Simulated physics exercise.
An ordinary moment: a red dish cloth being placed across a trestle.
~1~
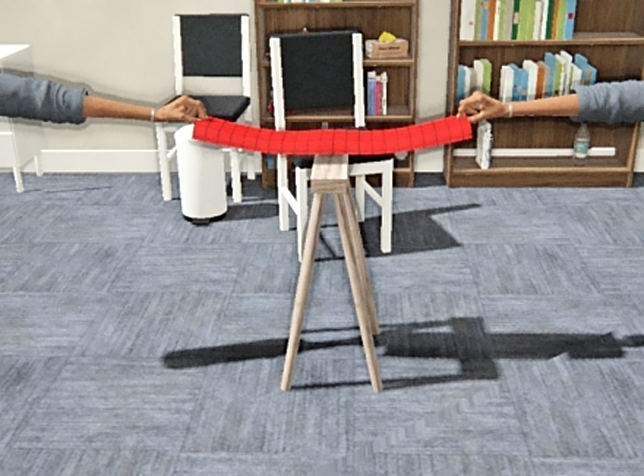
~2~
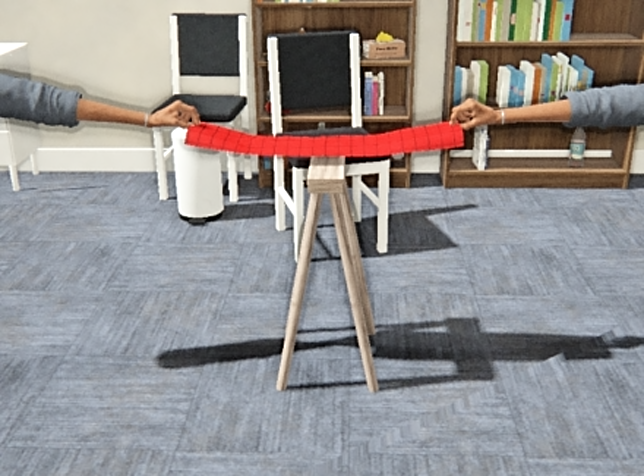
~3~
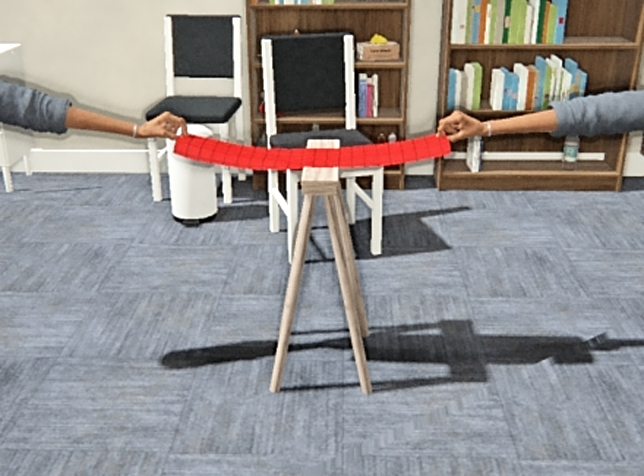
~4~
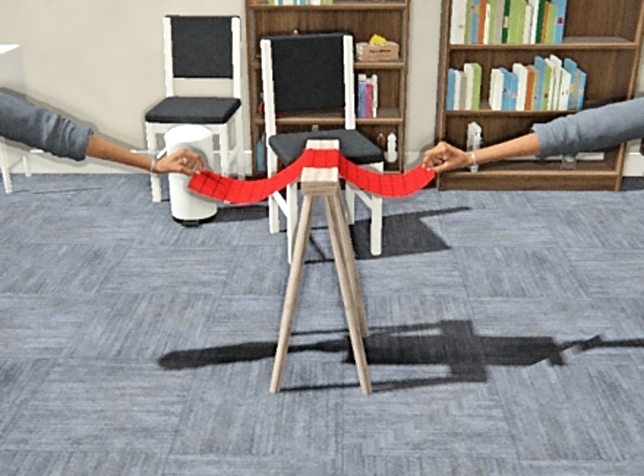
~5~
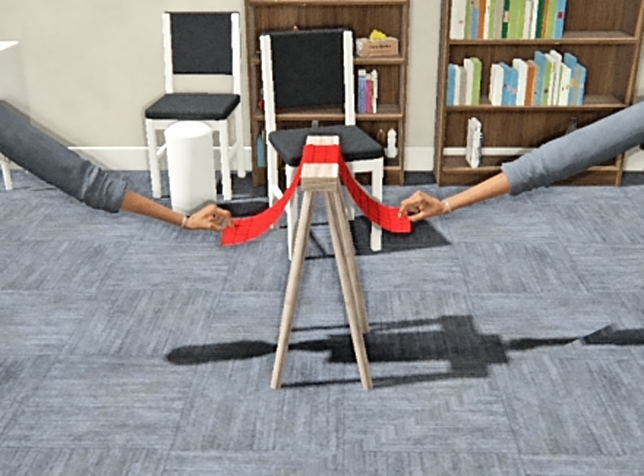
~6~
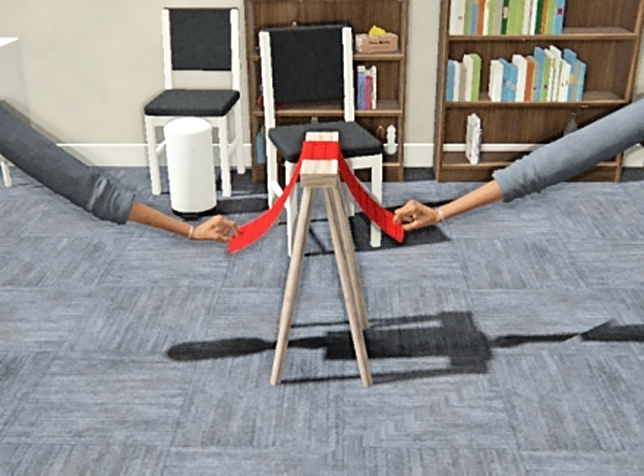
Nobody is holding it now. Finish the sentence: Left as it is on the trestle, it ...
Left as it is on the trestle, it stays where it is.
Then, 0.74 s past the final frame, dish cloth hanging on both sides, left end near (335, 263), right end near (325, 249).
Then, 1.64 s past the final frame, dish cloth hanging on both sides, left end near (325, 266), right end near (329, 250).
When it is over, dish cloth hanging on both sides, left end near (316, 267), right end near (337, 251). The red dish cloth hangs there.
